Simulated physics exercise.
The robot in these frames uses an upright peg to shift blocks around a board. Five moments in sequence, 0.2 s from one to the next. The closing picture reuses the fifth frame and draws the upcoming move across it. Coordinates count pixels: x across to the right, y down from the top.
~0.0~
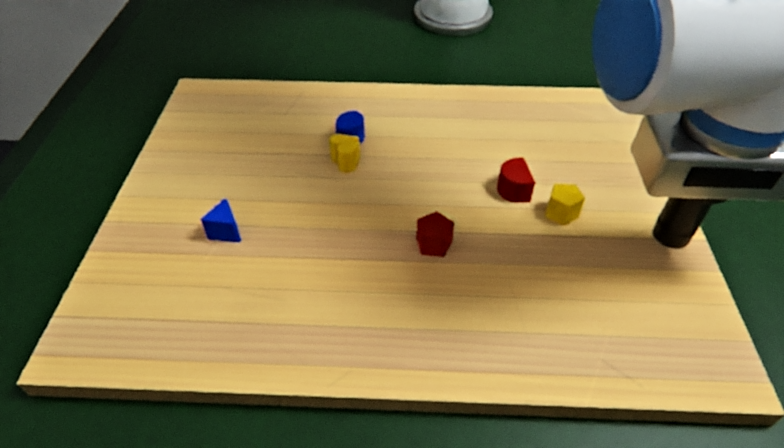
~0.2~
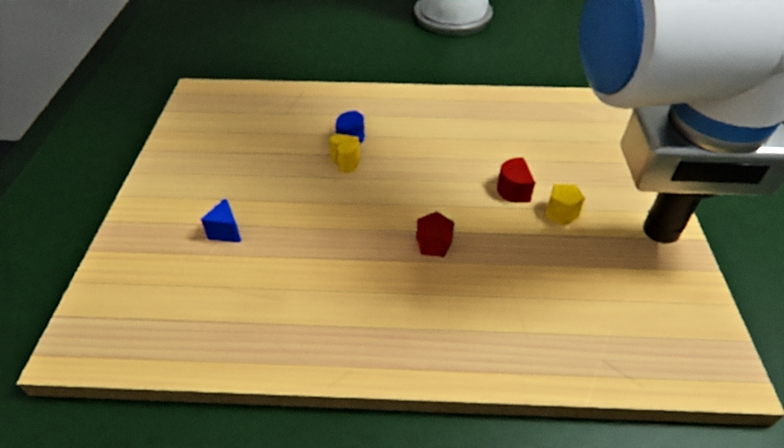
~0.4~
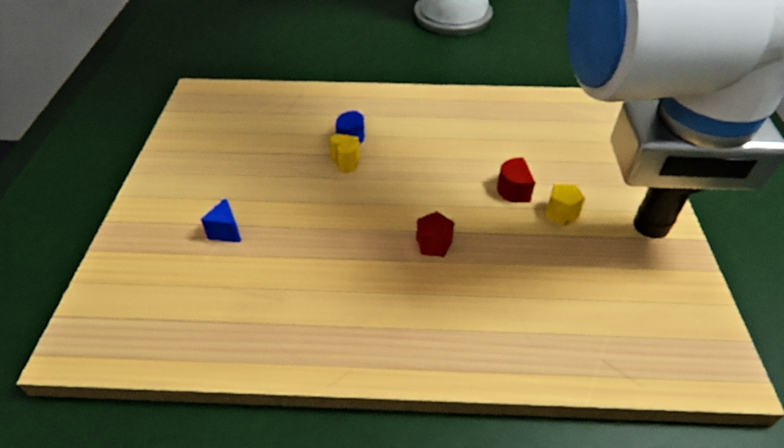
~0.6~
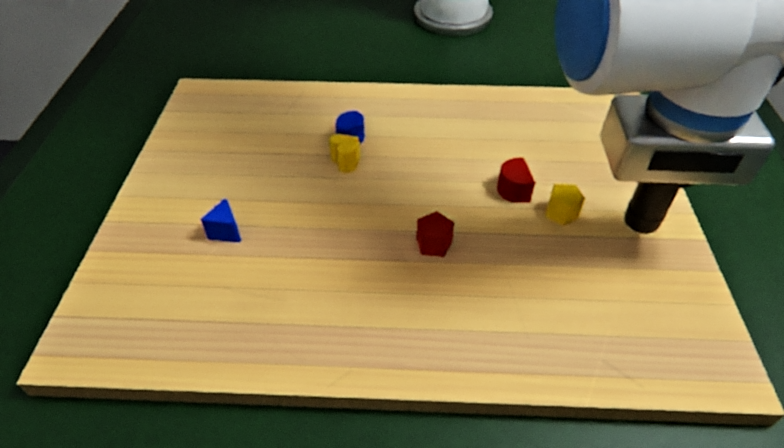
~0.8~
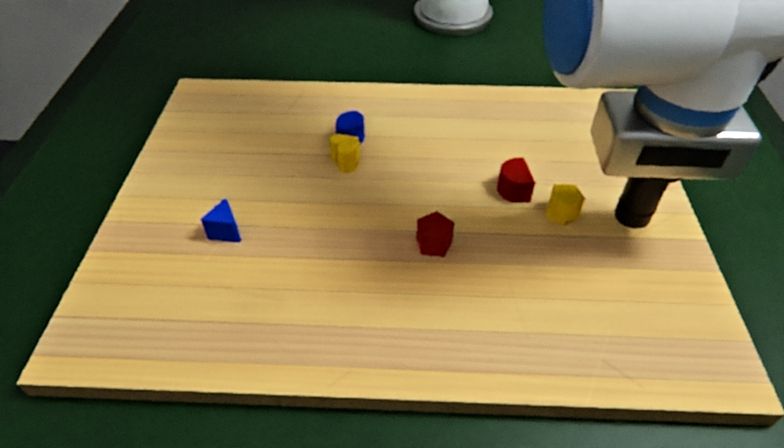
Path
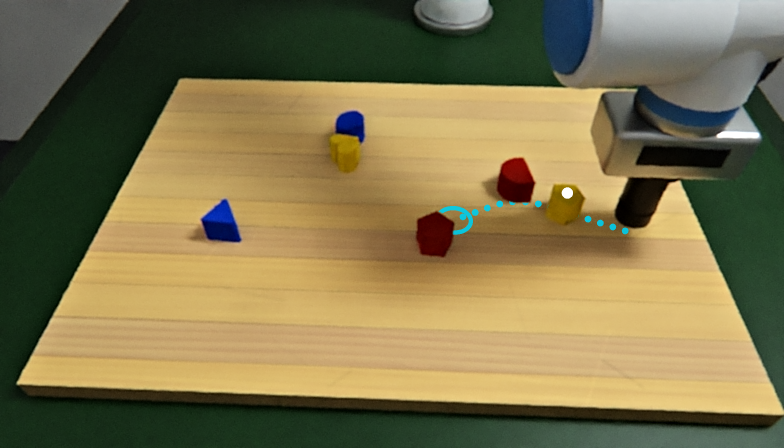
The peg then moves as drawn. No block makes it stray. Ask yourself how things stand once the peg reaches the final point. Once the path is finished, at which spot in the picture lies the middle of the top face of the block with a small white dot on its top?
It should be at (424, 201) by then.
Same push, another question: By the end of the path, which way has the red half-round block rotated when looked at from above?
From the top, the block rotates clockwise.
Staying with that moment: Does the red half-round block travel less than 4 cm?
The answer is yes.
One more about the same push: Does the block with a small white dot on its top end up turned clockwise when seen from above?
In short: No.
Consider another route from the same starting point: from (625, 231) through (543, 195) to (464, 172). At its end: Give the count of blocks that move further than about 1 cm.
It will shift two blocks.
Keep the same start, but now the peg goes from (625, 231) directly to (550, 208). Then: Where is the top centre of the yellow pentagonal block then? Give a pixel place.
Its top middle will sit at (522, 187).
The drawn path runs from (625, 231) by way of (564, 212) and (506, 203) to (454, 220); the dot is on the yellow pentagonal block.
The first path, step by step. One third of the way, peg at (568, 198); red half-round block at (509, 168), turned 25° clockwise; yellow pentagonal block at (535, 187), turned 20° anticlockwise.
Two thirds of the way, peg at (509, 189); red half-round block at (491, 165), turned 85° clockwise; yellow pentagonal block at (480, 188), turned 75° anticlockwise.
At the end, peg at (456, 207); red pentagonal block not moved; red half-round block at (491, 165), turned 85° clockwise; yellow pentagonal block at (424, 201), turned 55° anticlockwise.
